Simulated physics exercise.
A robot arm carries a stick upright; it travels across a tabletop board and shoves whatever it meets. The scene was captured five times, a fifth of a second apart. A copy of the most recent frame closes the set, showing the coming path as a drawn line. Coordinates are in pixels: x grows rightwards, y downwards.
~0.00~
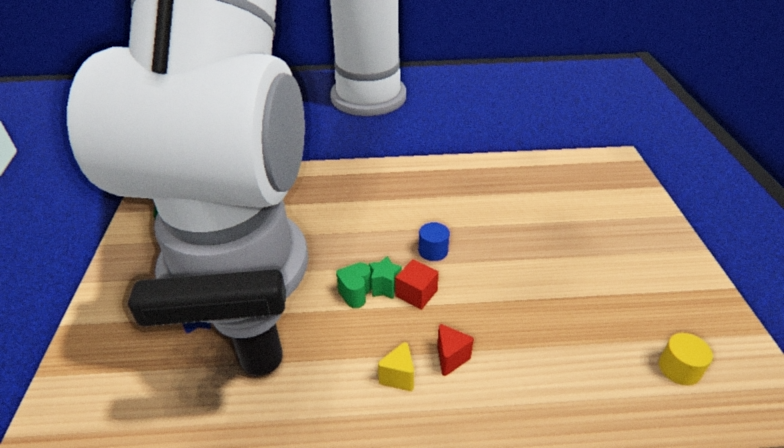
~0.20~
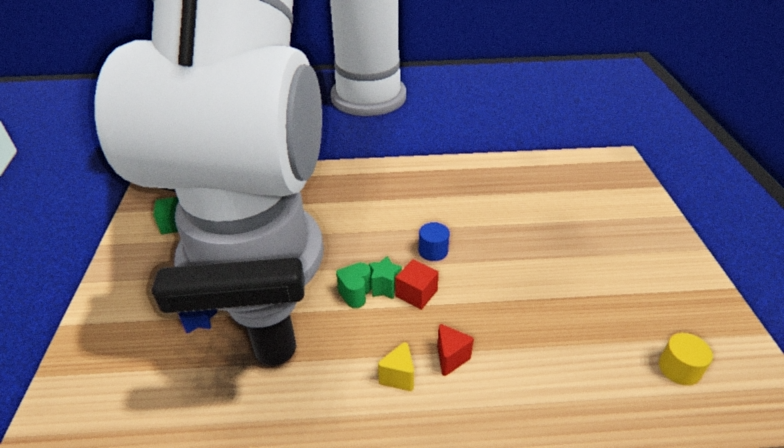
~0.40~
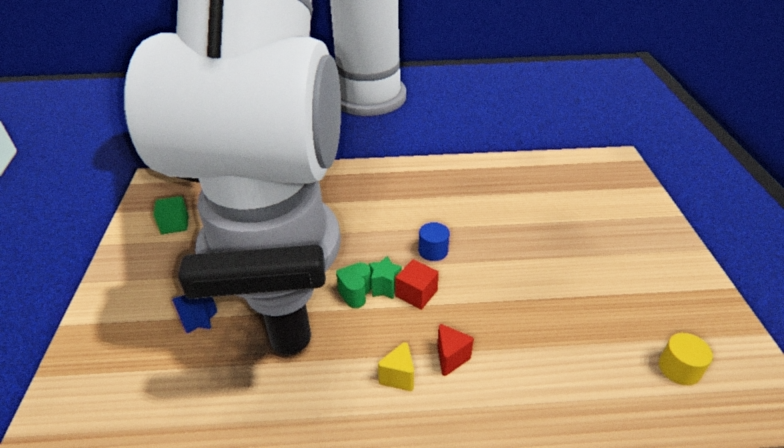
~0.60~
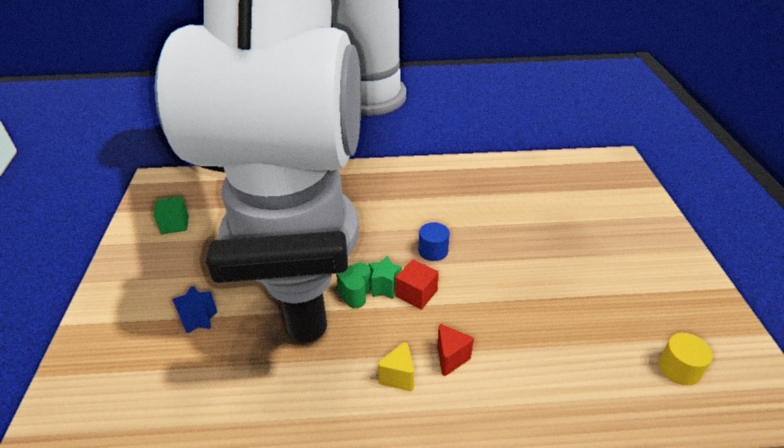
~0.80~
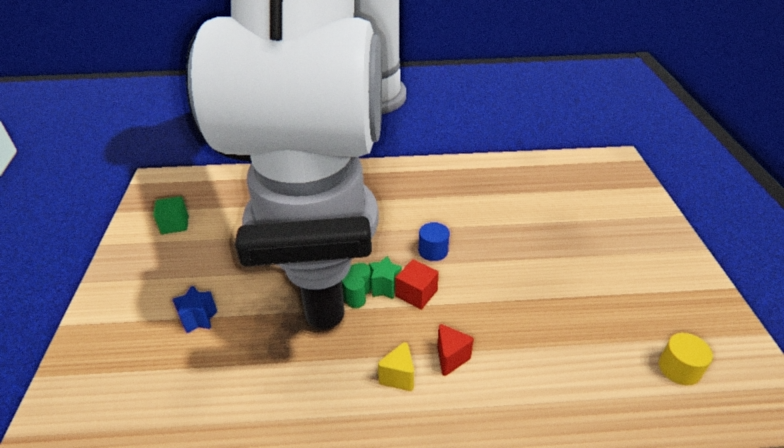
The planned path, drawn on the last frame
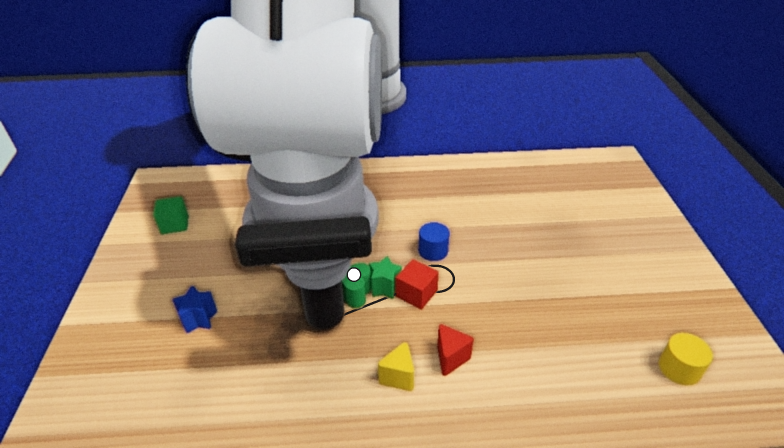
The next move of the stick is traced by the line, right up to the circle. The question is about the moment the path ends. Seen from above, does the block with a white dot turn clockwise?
No - that is not the case.
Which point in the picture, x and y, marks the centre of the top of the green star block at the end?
At roughly (403, 246).
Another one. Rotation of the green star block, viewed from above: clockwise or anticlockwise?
It spins clockwise.
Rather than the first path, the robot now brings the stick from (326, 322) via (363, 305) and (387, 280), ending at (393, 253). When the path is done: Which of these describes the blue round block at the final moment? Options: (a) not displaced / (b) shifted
Letter b.
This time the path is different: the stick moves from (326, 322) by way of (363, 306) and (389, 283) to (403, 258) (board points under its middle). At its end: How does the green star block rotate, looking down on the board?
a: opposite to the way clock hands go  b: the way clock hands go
I'll go with b - the way clock hands go.
The line goes straight from (326, 322) to (436, 278); the dot is on the green heart.
The first path, step by step. One third of the way, stick (365, 300); green heart (367, 262), turned 60° anticlockwise; green star block (397, 254), turned 25° clockwise.
Two thirds of the way, stick (403, 285); green heart (371, 258), turned 85° anticlockwise; green star block (401, 247), turned 45° clockwise; red four-sided block (442, 270), turned 20° clockwise.
At the end, stick (436, 272); green heart (371, 258), turned 85° anticlockwise; green star block (403, 246), turned 30° clockwise; red four-sided block (470, 269), turned 80° clockwise; blue round block unmoved.
